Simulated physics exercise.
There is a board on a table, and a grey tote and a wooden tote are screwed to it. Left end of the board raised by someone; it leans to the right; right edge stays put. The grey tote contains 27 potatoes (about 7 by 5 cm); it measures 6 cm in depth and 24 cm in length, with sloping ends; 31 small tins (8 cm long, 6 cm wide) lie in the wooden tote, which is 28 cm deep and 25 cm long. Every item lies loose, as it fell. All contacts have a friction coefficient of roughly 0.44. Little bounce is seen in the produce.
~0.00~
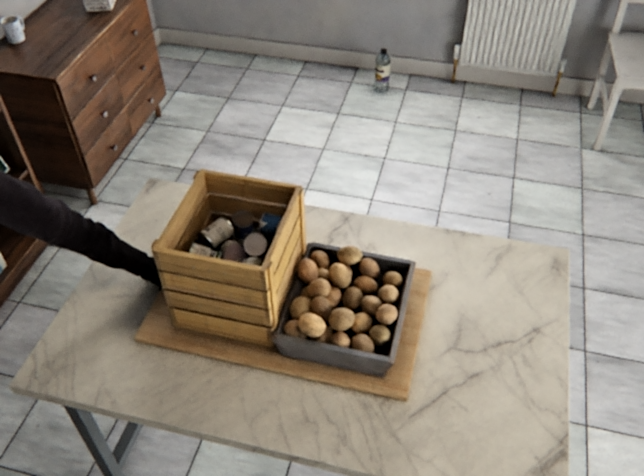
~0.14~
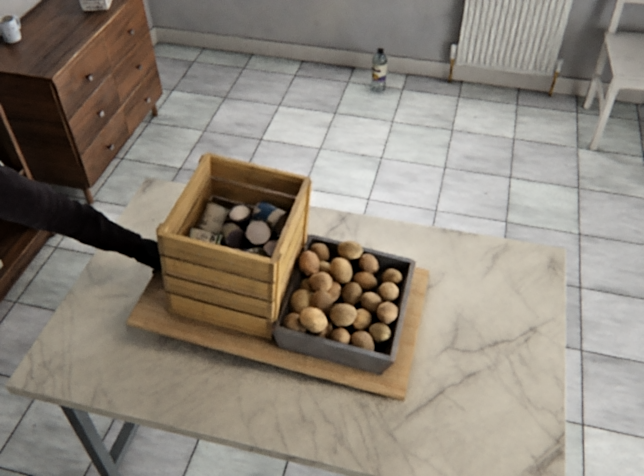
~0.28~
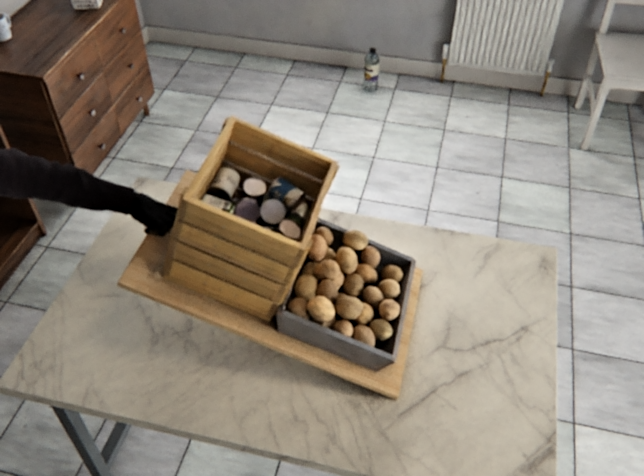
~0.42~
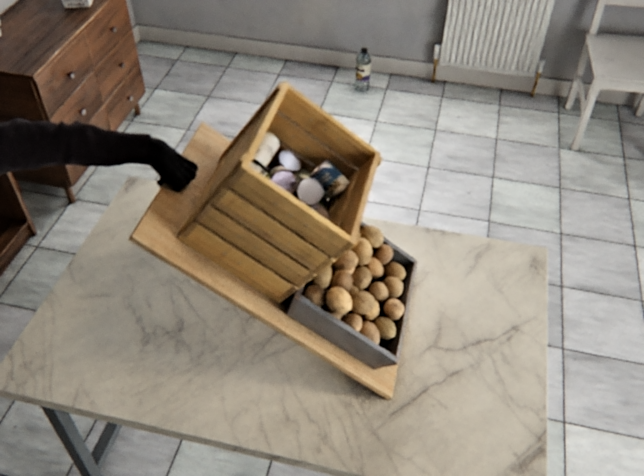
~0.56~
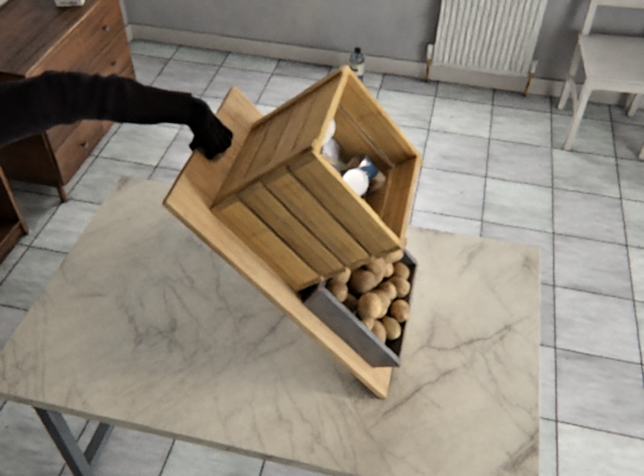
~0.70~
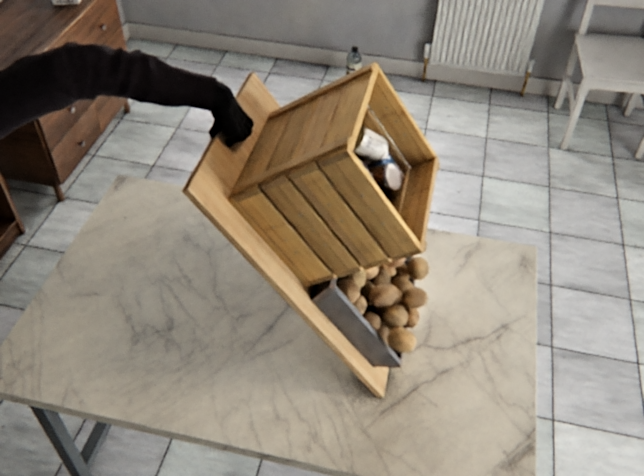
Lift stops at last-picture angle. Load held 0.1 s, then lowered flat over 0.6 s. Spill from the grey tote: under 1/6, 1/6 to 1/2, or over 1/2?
Outflow: A sixth, at most half.
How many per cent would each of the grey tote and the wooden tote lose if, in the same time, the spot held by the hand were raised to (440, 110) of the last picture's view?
Grey tote 100%, wooden tote 80%.
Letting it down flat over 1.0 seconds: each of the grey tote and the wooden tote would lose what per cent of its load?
In that case grey tote 30 %, wooden tote 0 %.
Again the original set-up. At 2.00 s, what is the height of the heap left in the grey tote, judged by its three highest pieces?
7 cm or so.
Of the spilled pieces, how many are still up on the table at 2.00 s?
Piece count: Roughly 4.
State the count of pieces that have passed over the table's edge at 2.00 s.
I'd put the number around 4.
After 0.91 s, tilt 49°; 8 of 27 out of the grey tote and 0 of 31 out of the wooden tote.
After 1.17 s, tilt 18°; 8 of 27 out of the grey tote and 0 of 31 out of the wooden tote.
After 1.53 s, tilt 0°; 8 of 27 out of the grey tote and 0 of 31 out of the wooden tote.
When it is over (at 2.00 s), 8 of 27 out of the grey tote and 0 of 31 out of the wooden tote. Asked share, 8 of 27, 30 per cent.
